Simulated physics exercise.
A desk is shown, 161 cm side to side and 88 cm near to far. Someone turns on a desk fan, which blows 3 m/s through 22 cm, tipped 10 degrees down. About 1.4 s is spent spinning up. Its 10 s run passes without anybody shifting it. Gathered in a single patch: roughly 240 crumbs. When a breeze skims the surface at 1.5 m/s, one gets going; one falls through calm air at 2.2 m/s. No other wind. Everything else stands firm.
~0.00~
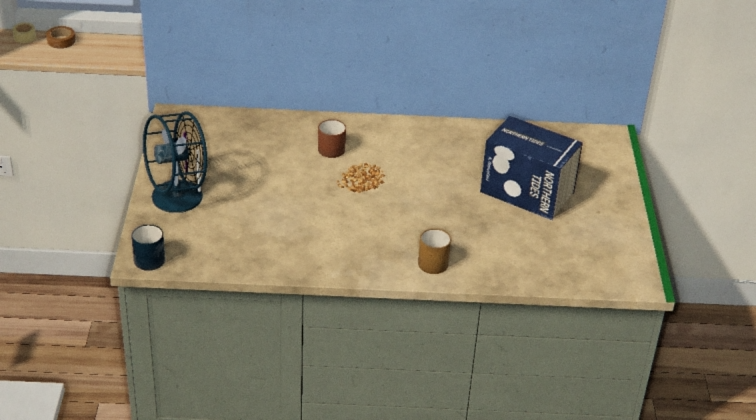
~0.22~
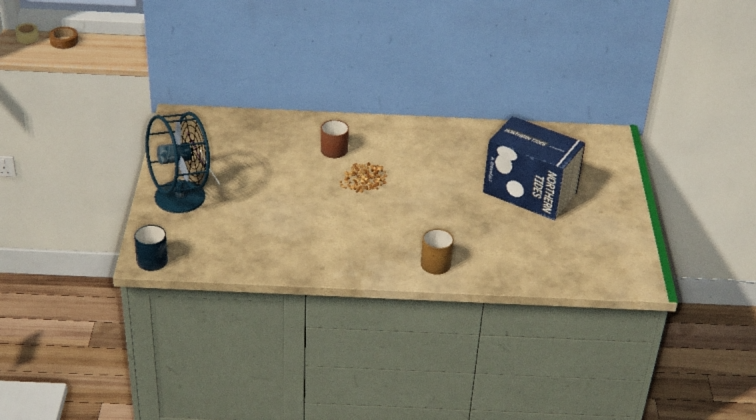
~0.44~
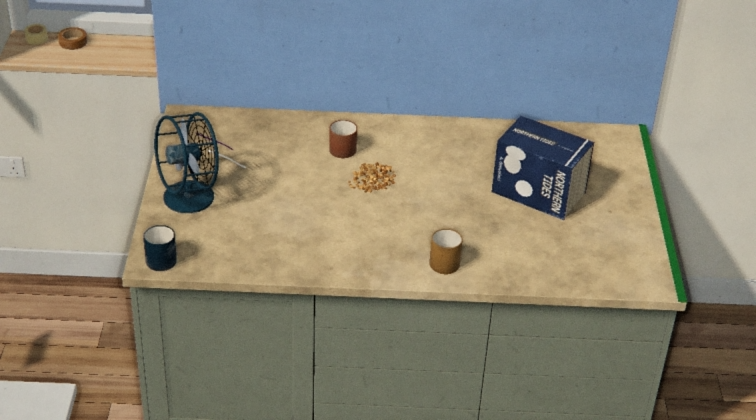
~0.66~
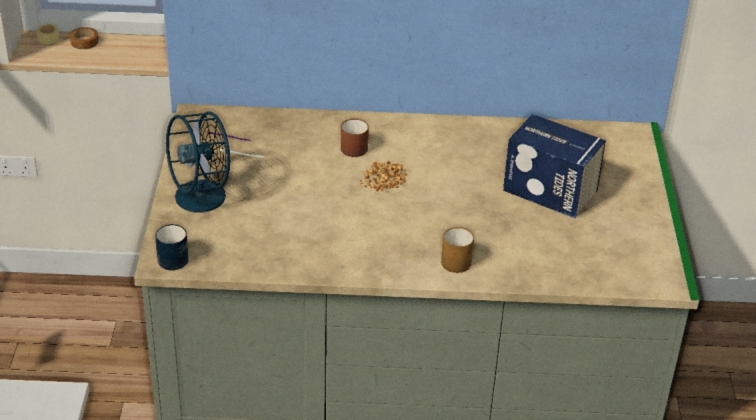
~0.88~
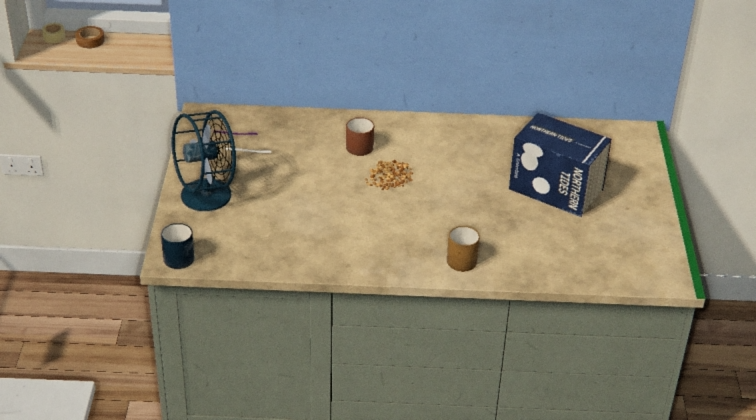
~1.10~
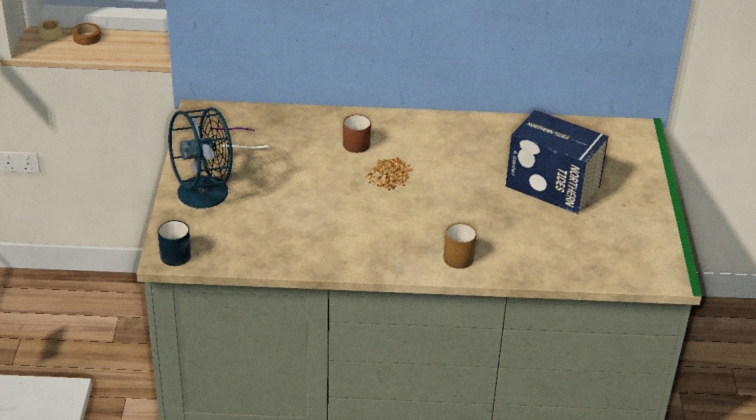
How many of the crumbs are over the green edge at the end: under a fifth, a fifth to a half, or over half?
I reckon the share over that edge will not reach one fifth.
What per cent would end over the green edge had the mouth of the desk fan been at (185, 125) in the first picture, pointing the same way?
That would come to roughly 0 %.
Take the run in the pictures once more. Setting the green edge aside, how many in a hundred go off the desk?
My best guess is roughly 0 %.
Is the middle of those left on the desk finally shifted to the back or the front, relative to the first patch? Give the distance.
Moved forward, around 10 cm.
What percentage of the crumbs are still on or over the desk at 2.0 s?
Around 100 %.
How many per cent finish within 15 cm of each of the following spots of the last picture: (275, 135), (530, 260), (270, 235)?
I would say some 0 %, 15 % and 0 % respectively.
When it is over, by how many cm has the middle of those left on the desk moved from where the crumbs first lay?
Around 40 cm, I reckon.
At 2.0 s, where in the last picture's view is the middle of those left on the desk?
Their middle sits roughly at (517, 198) in the last view.
After 2.0 s the count stands so, 0 % are over the green edge; the middle of those still in play is near (517, 198).
After 3.2 s the count stands so, 2 % are over the green edge; the middle of those still in play is near (517, 197).
After 5.5 s the count stands so, 2 % are over the green edge; the middle of those still in play is near (518, 198).
After 10.0 s, at the end, 2 % are over the green edge; the middle of those still in play is near (518, 198).
